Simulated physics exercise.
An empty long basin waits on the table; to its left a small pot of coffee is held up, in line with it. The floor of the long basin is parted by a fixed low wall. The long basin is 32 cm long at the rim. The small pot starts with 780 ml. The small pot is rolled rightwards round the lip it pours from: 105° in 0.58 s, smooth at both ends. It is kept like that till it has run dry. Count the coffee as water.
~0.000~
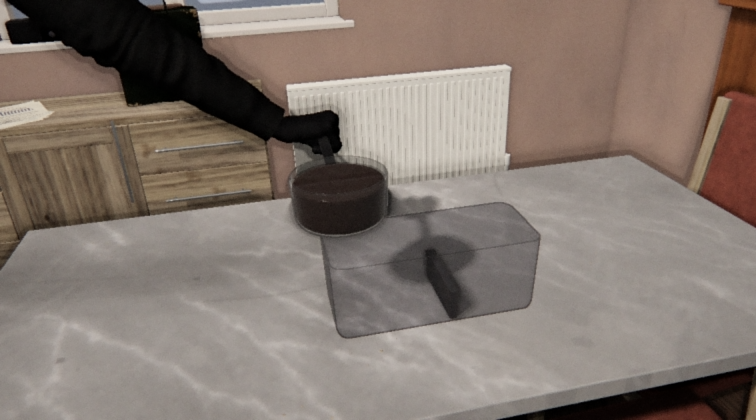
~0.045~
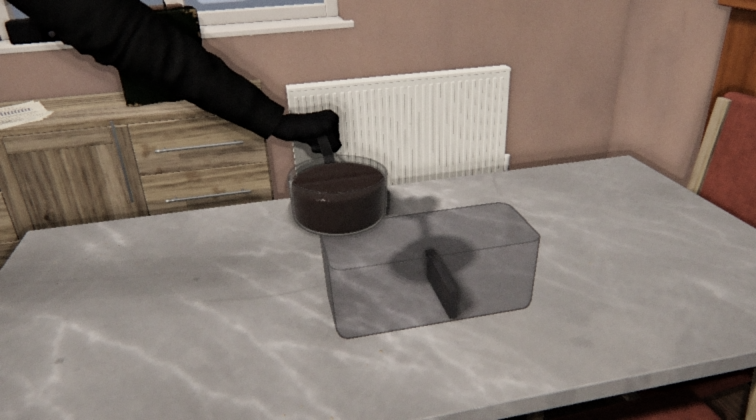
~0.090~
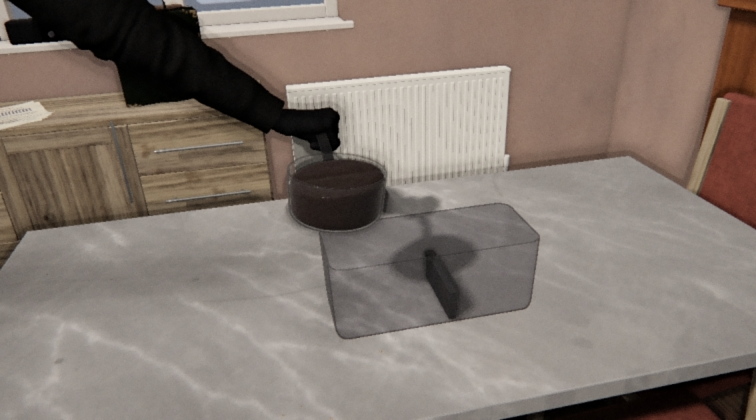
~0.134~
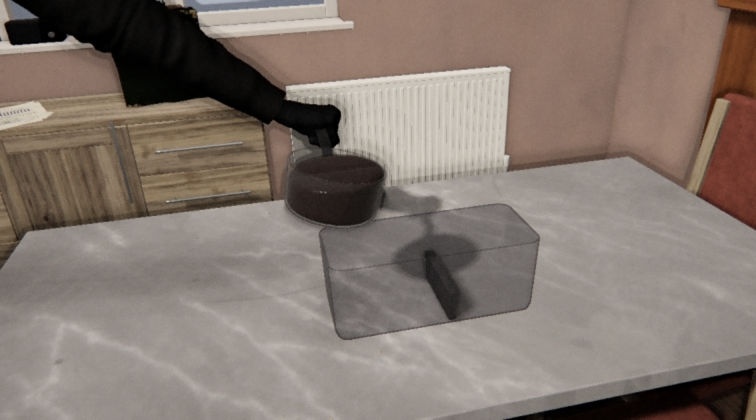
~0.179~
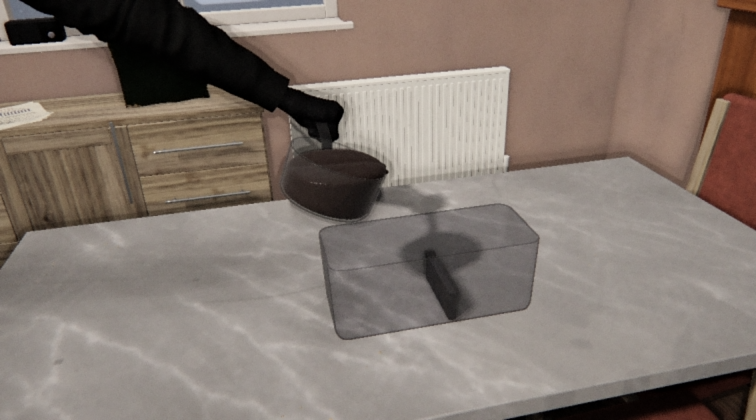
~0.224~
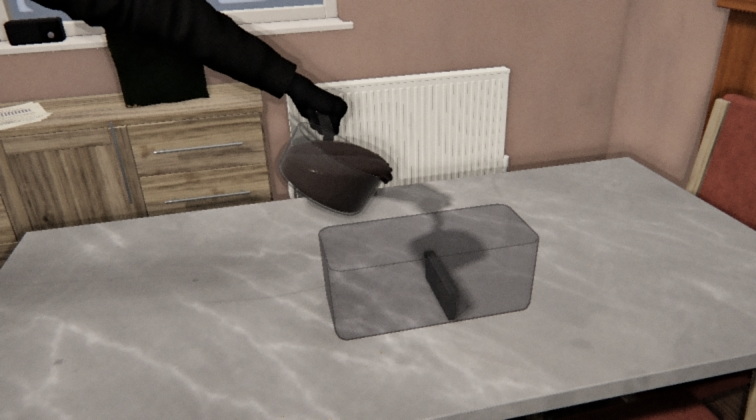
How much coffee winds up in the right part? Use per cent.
Roughly 62 per cent is past the wall.
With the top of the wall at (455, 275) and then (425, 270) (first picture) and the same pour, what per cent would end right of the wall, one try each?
In turn about 45 and 80 per cent.
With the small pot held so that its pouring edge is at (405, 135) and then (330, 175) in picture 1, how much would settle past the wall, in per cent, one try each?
In turn about 70 and 10 per cent.
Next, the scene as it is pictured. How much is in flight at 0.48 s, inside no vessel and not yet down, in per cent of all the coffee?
Near 54 in a hundred.
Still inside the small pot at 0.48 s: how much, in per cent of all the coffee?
About 32 per cent.
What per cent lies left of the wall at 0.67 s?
About 7 per cent.
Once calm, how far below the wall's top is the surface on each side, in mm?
Left about 40 mm, right about 22 mm.
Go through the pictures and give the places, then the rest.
The first frame shows tilt 0°; pouring edge (386, 169); surface from (291, 185) to (384, 174); the long basin's rim runs from (325, 249) to (525, 220); the wall's top is at (441, 271).
The second frame shows tilt 2°; pouring edge (385, 170); surface from (291, 185) to (383, 173).
The third frame shows tilt 6°; pouring edge (385, 170); surface from (290, 182) to (382, 169).
The fourth frame shows tilt 13°; pouring edge (384, 171); surface from (287, 177) to (383, 165).
The fifth frame shows tilt 23°; pouring edge (384, 171); surface from (285, 168) to (378, 165); 2 per cent is over the edge.
The sixth frame shows tilt 34°; pouring edge (383, 172); surface from (284, 155) to (375, 161); 5 per cent is over the edge.
After 0.48 s the tilt is 98° and 33 per cent is still to pour, 6 is left of the wall and 6 right of it.
After 0.67 s the tilt is 105° and 2 per cent is still to pour, 7 is left of the wall and 80 right of it.
After 0.87 s the tilt is 105° and 0 per cent is still to pour, 20 is left of the wall and 57 right of it.
After 1.08 s the tilt is 105° and 0 per cent is still to pour, 30 is left of the wall and 65 right of it.
In the end 32 per cent lies left of the wall, 62 right of it and 5 outside.
